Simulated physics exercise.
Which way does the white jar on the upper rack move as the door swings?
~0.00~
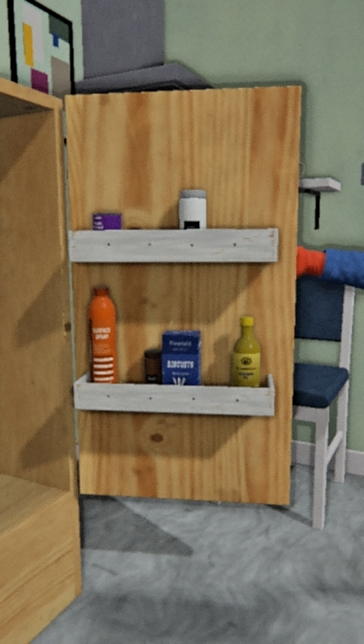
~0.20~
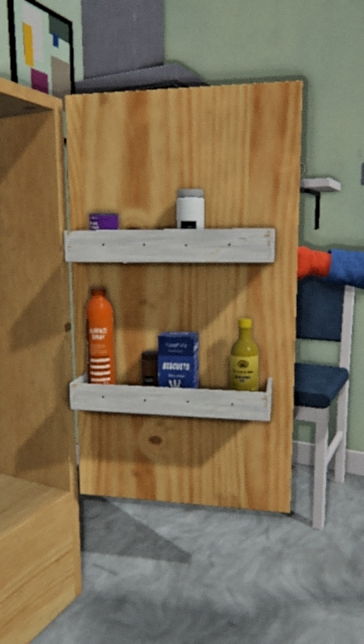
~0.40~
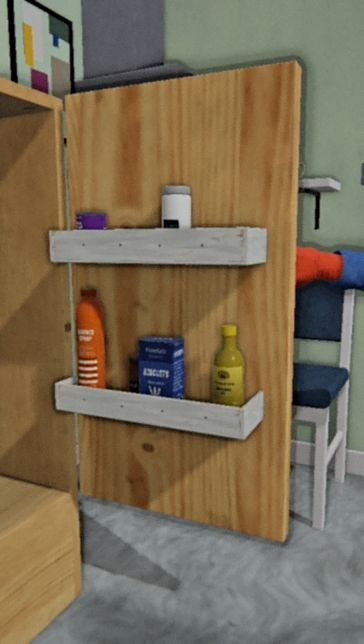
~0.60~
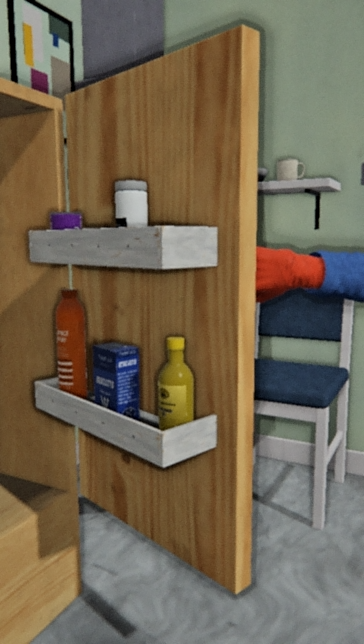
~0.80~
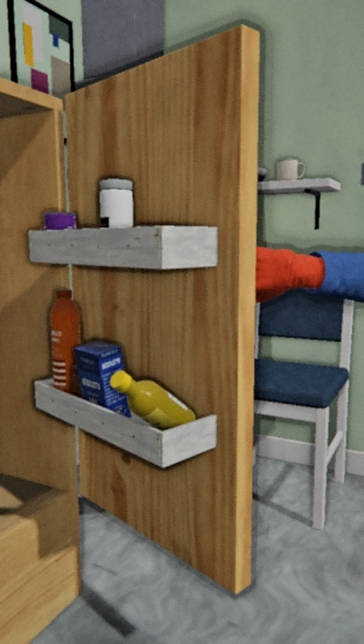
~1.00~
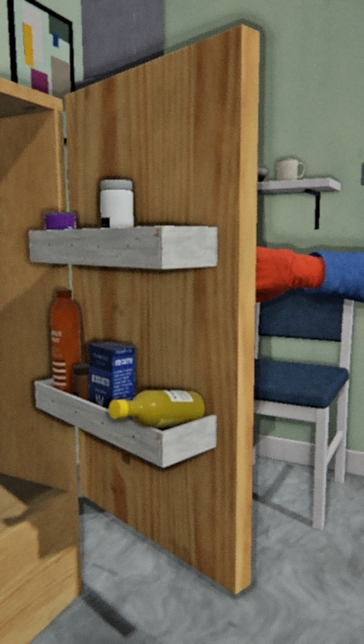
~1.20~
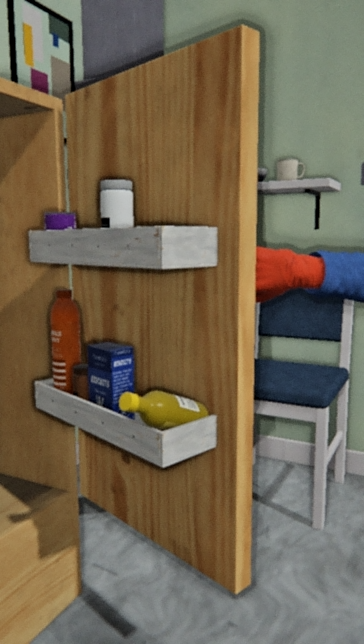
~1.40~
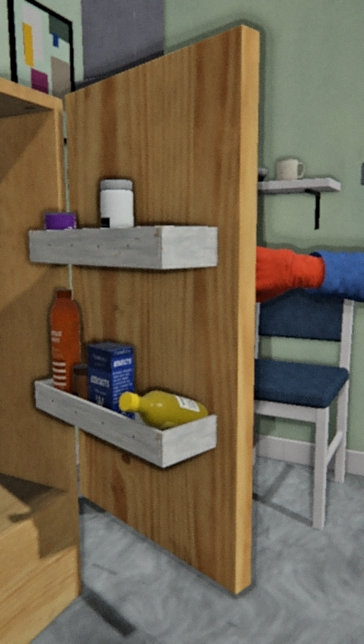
The white jar moves to the left, staying upright on its rack.
An arm swings the cupboard door partway shut, and the yellow bottle topples in its rack.
